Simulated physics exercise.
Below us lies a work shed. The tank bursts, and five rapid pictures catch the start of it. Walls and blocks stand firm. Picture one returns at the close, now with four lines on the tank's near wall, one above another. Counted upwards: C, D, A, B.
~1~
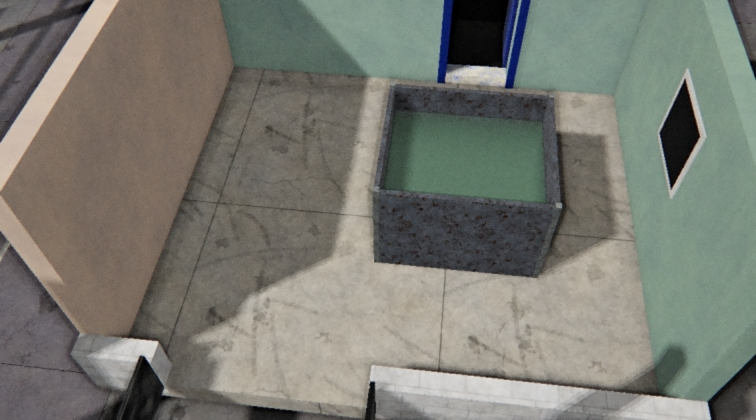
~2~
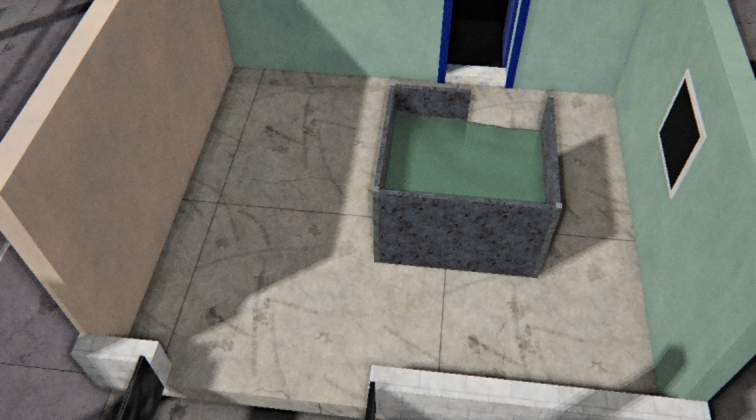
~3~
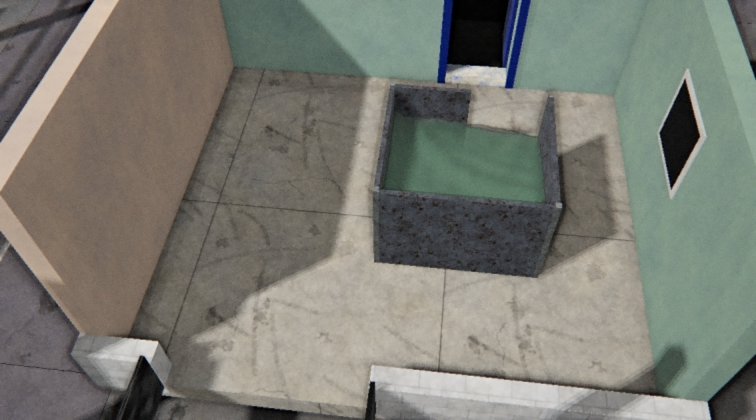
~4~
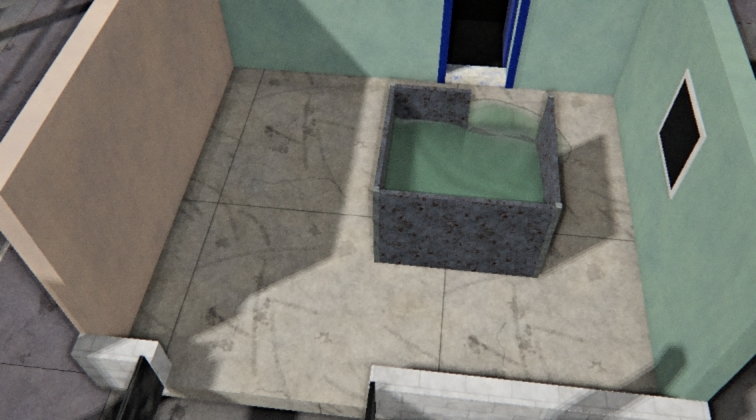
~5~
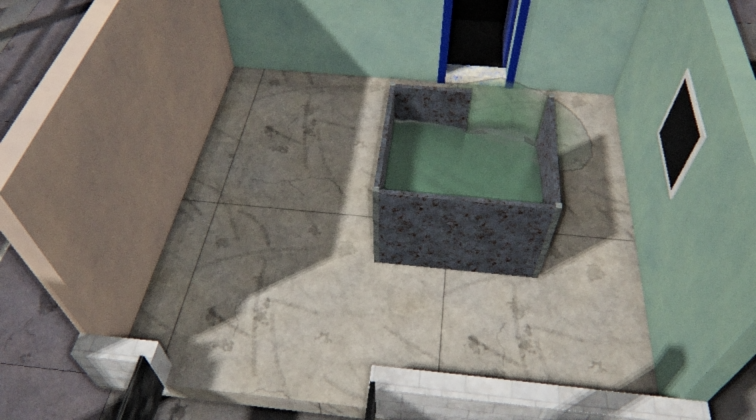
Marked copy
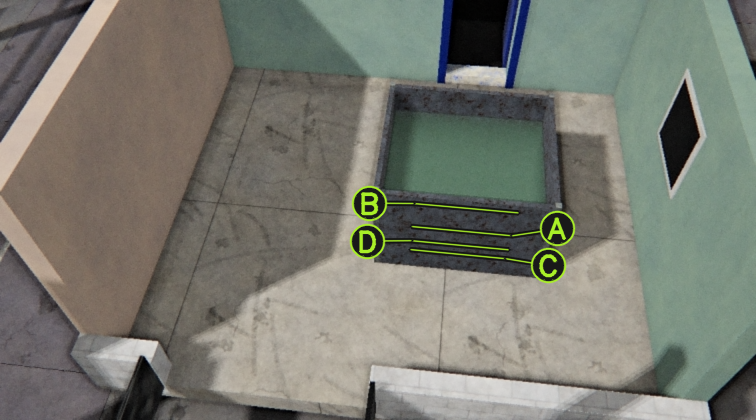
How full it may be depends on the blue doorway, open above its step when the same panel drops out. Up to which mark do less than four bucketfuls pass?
It is C.
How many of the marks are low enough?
One of them.
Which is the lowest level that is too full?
D it is.
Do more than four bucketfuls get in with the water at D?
Yes, that goes wrong.
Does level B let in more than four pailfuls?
Yes, that goes wrong.
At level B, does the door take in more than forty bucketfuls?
Yes, it does.
In lime, A at (461, 231); B at (465, 208); C at (458, 254); D at (459, 245); from the bottom up C, D, A, B.
If A is chosen, dozens of bucketfuls pour in.
If B is chosen, dozens of bucketfuls pour in.
If C is chosen, a bucket or two gets in.
If D is chosen, about 10 bucketfuls get in.
